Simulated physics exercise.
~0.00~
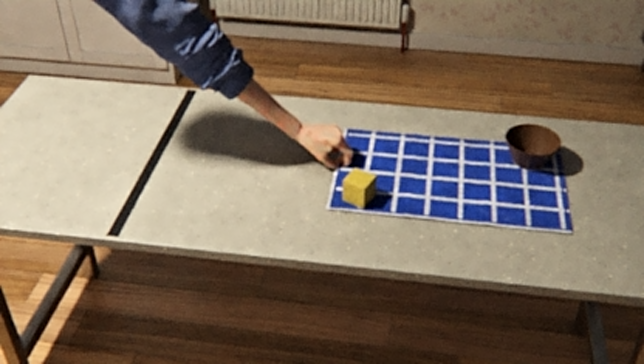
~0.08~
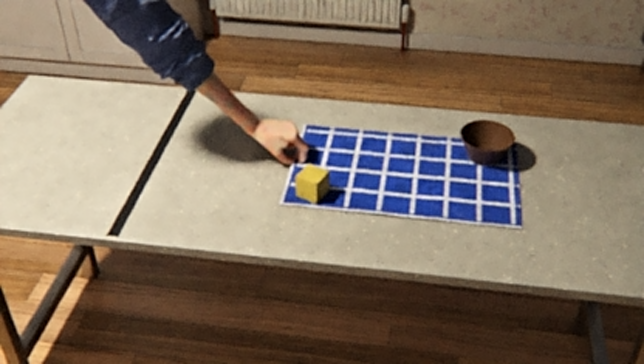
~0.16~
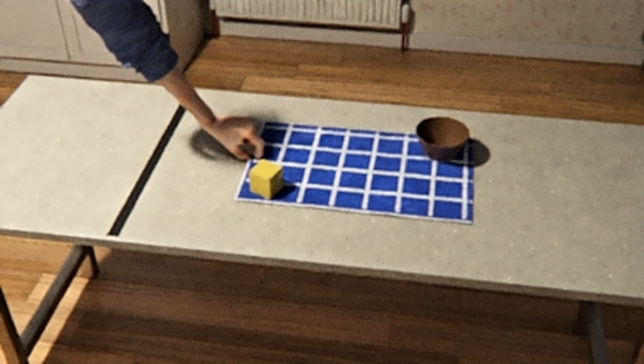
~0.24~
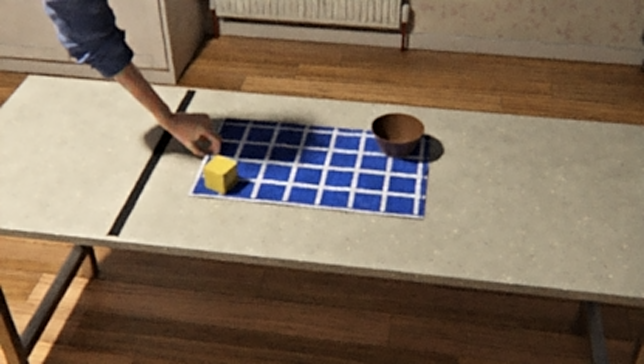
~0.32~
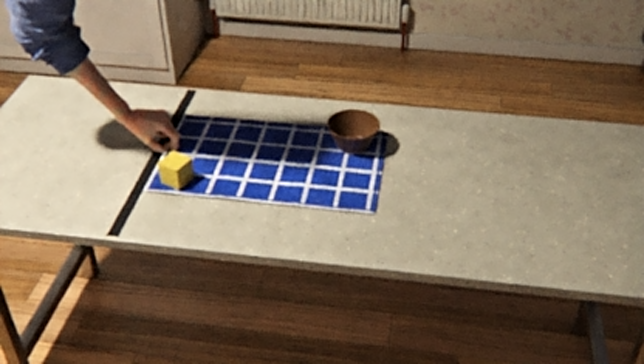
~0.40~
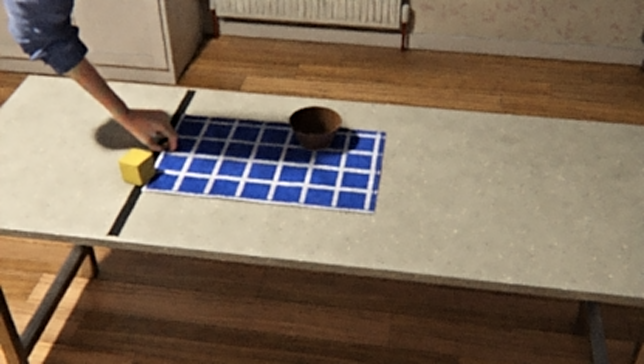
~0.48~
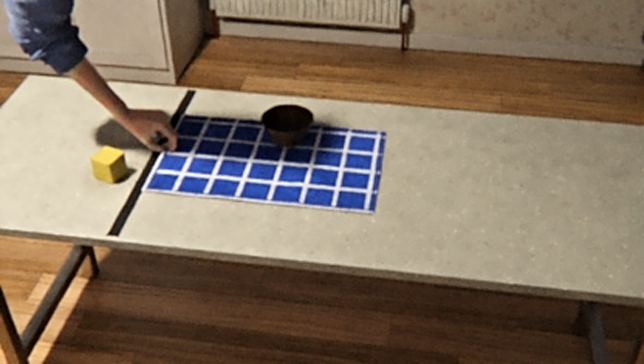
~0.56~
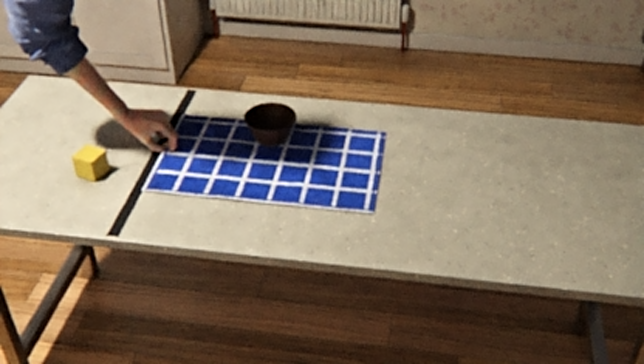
In the video, a hand pulls a blue checked table runner carrying a yellow block and a brown bowl leftward along a table until its edge reaches a dark strip. The runner stops, the block slides off past the strip, and the bowl slides left but stays on the cloth.
